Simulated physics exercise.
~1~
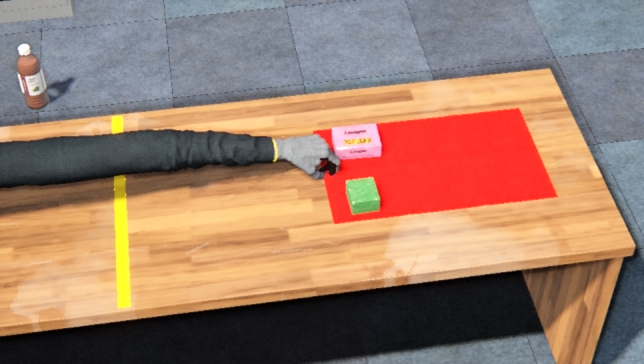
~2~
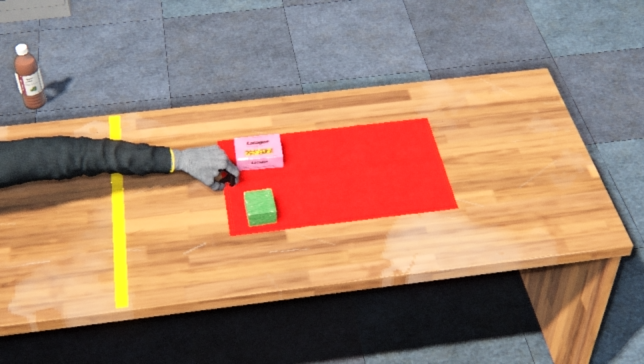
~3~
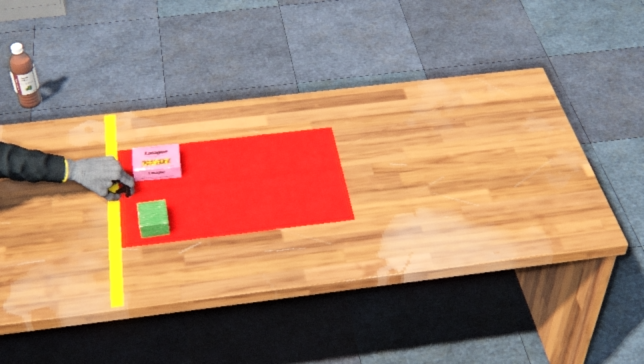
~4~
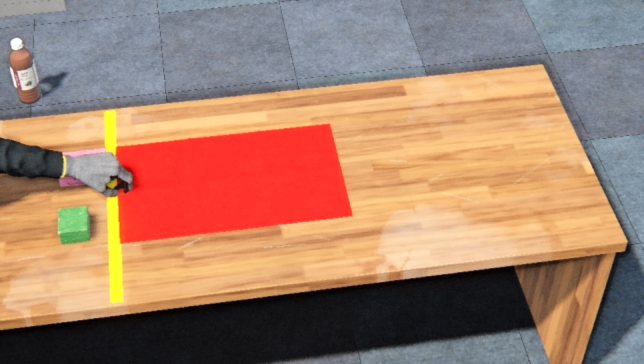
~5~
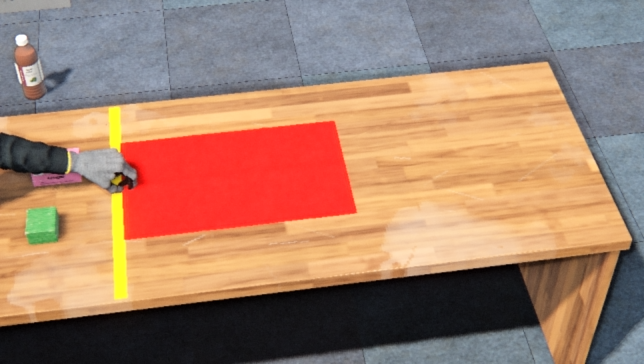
A gloved hand in a dark sleeve drags a bright red cloth leftward across a wooden table, seen from above at a slight angle in a gently swaying view. A pink packet and a green block ride near the cloth's left edge, while a yellow strip of tape crosses the table and a brown bottle stands on the grey-blue tiled floor behind. The hand stops as the cloth's edge reaches the tape. The block and packet keep sliding left, off the cloth and past the tape. Both end up on bare wood, the packet partly hidden behind the arm.
